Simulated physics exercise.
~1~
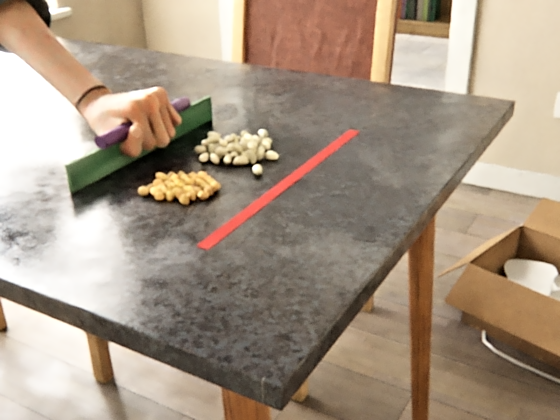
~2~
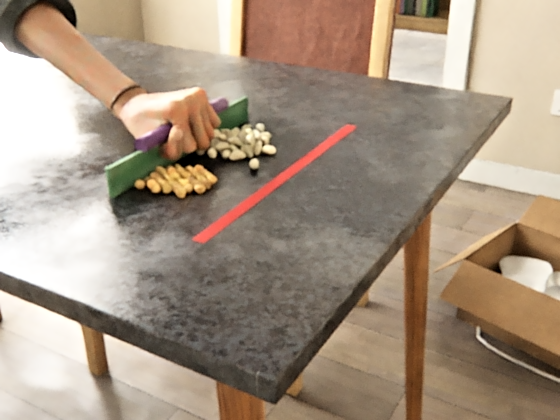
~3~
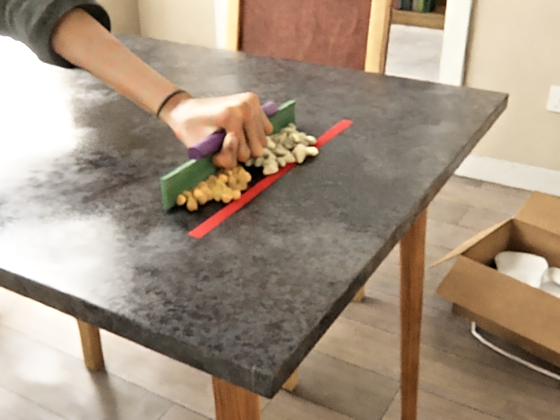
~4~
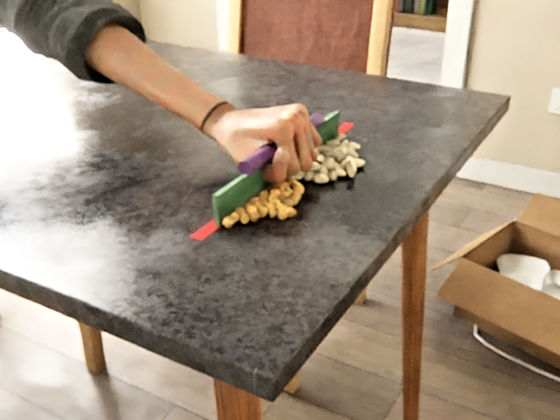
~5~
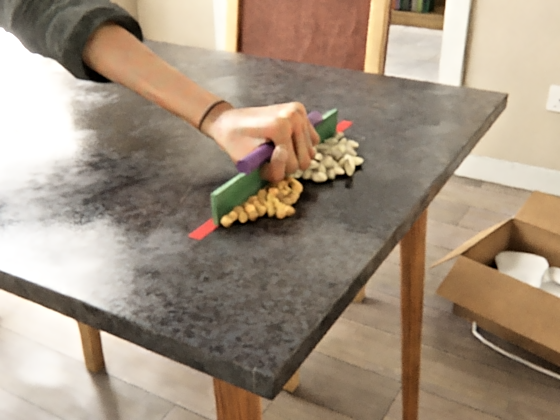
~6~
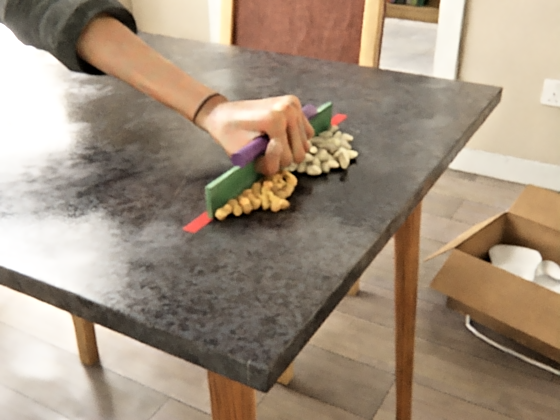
A hand pushes two small piles rightward with a green scraper, stopping at the red tape.
